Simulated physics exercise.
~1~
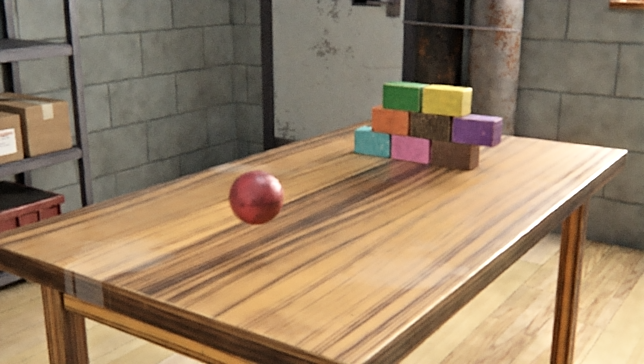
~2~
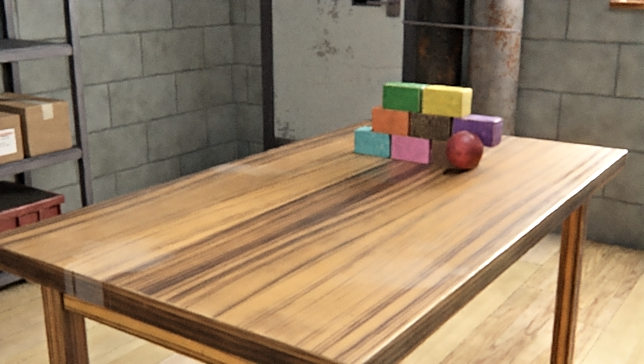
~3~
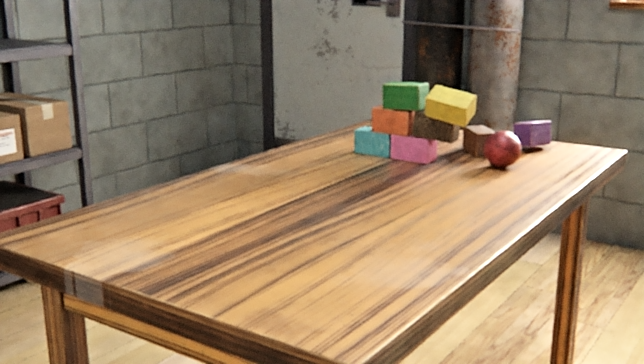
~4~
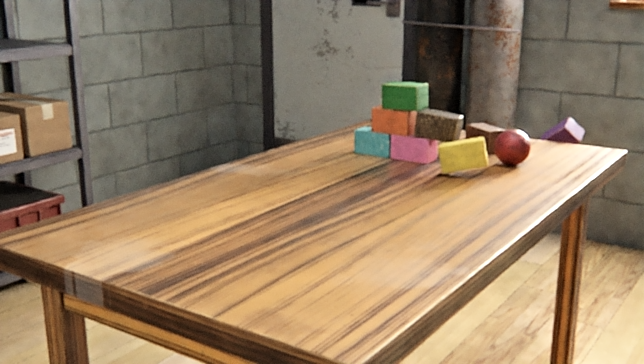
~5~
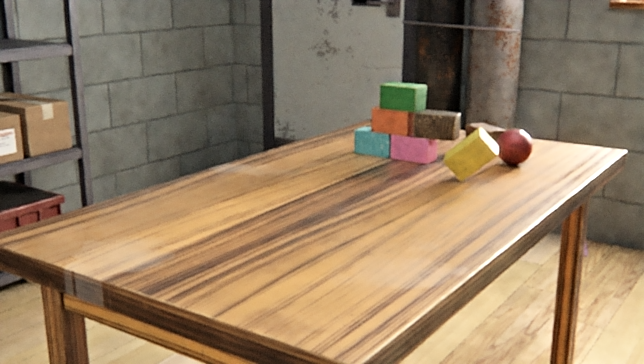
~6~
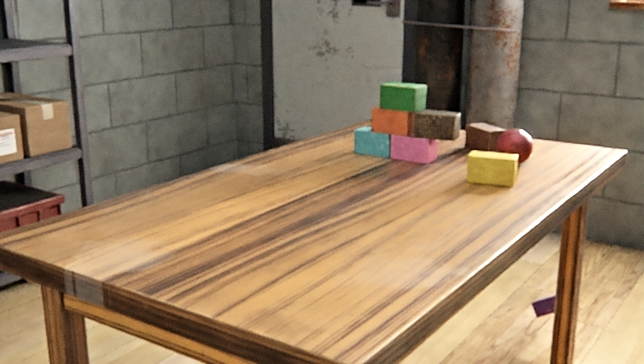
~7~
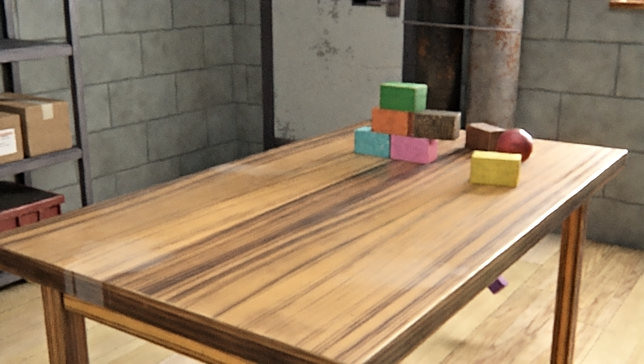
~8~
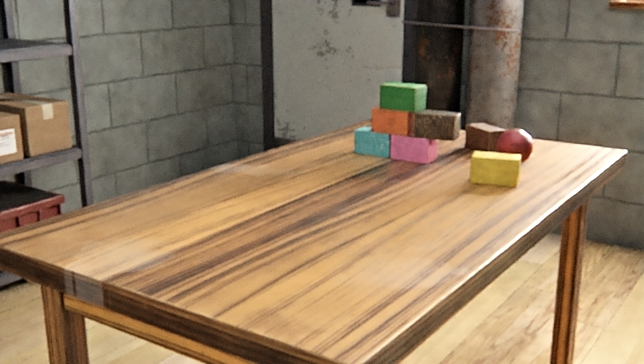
On a wooden table in a storeroom, a red ball flew into a small stack of coloured blocks, knocking the purple one off the far right end to the floor and tumbling the yellow one forward, then rested beside a shifted brown block.
